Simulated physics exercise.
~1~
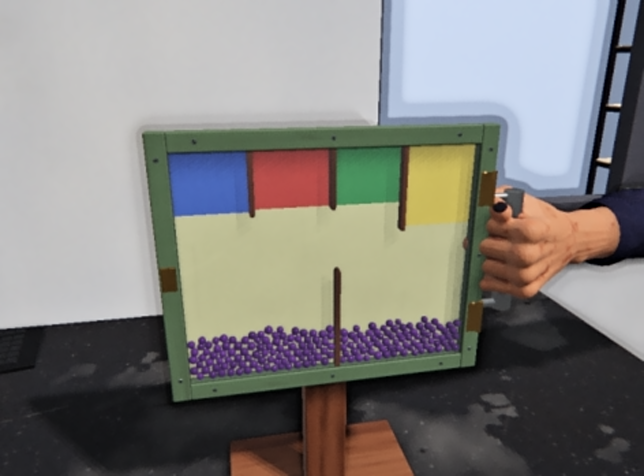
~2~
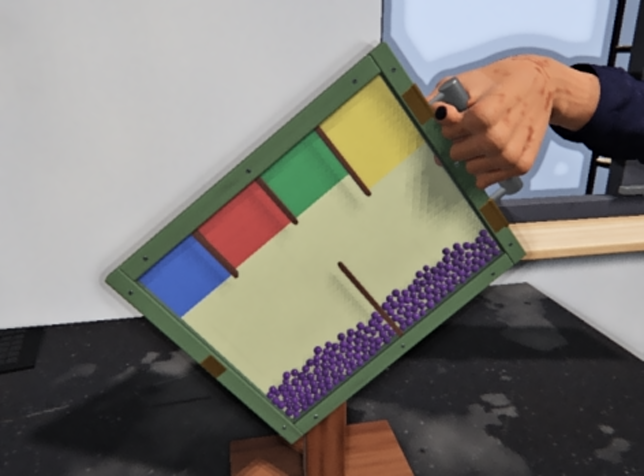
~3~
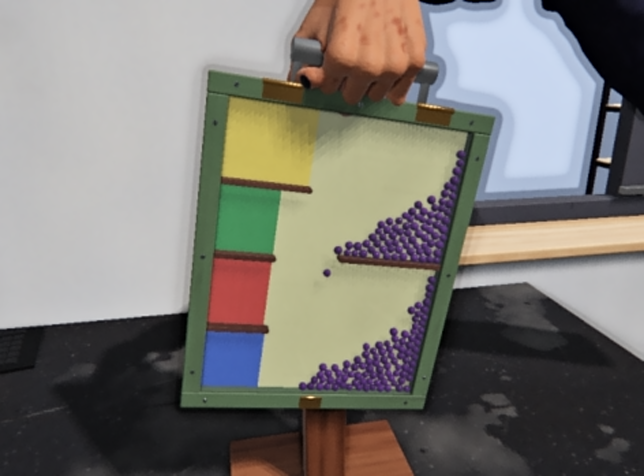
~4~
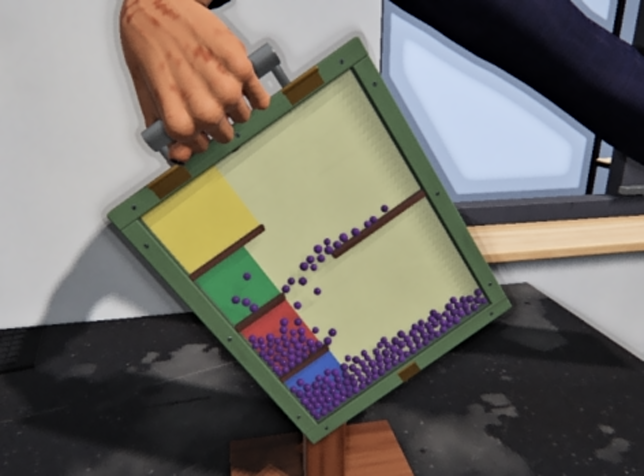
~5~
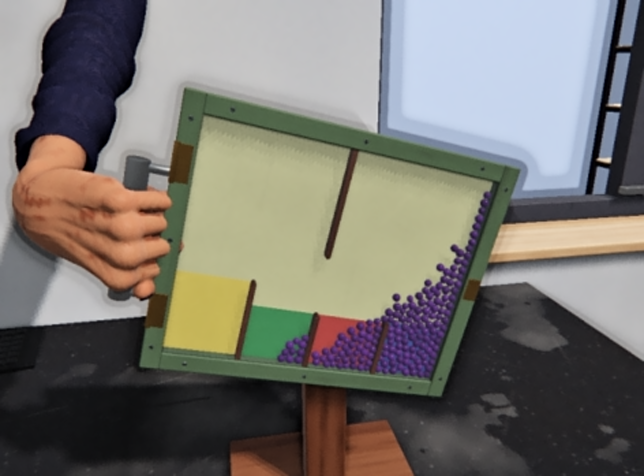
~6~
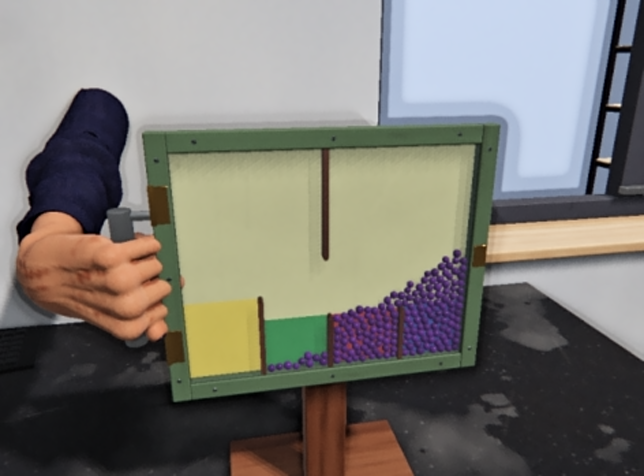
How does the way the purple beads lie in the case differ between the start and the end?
At the start the beads lie in a low, fairly even layer along the whole bottom of the case. At the end they are heaped toward the right side, rising highest against the right wall, with only a few in the green pocket.
